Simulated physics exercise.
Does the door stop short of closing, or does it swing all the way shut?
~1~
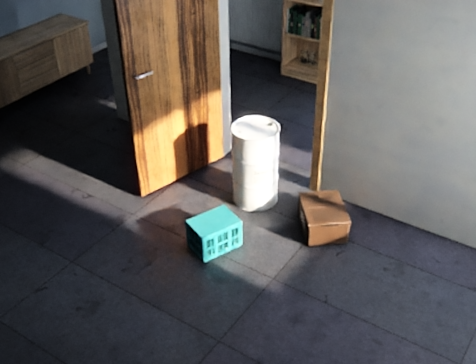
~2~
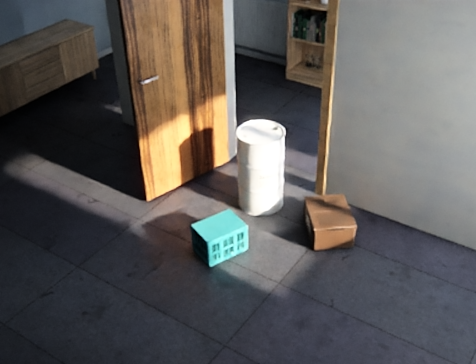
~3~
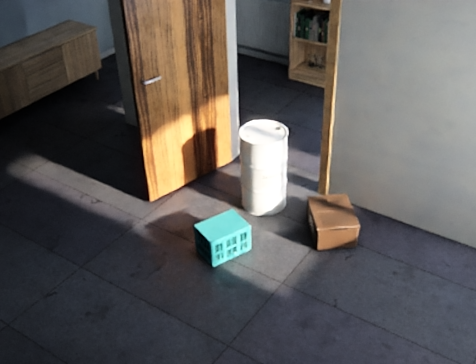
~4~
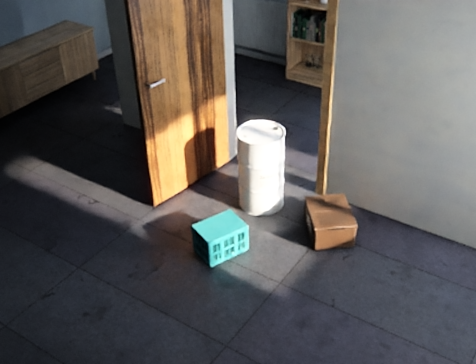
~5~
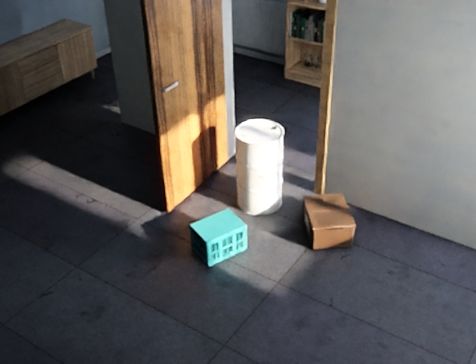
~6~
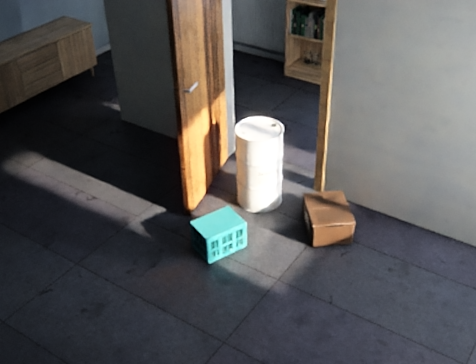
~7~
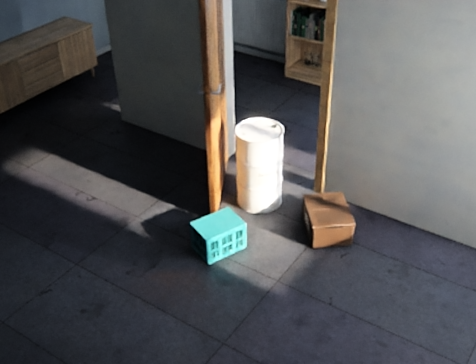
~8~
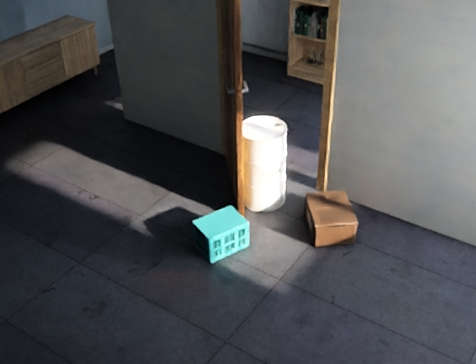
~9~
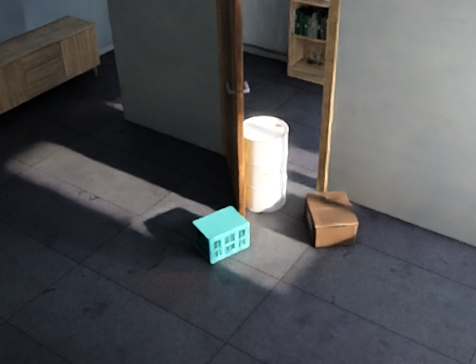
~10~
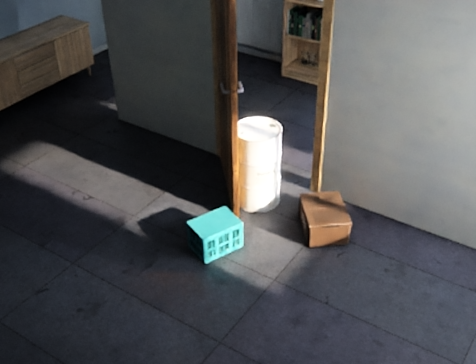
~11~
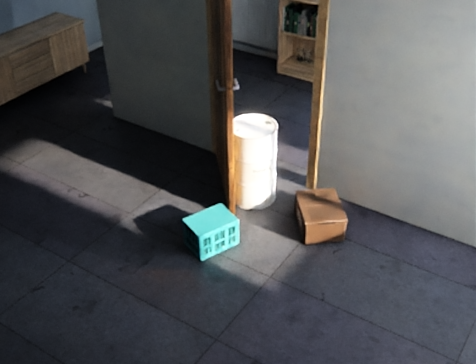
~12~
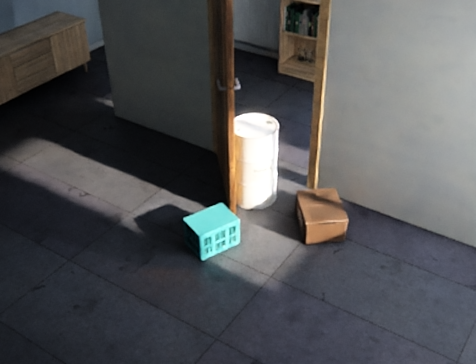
The door stops short of closing. It jams partway, with the white drum standing in its path.
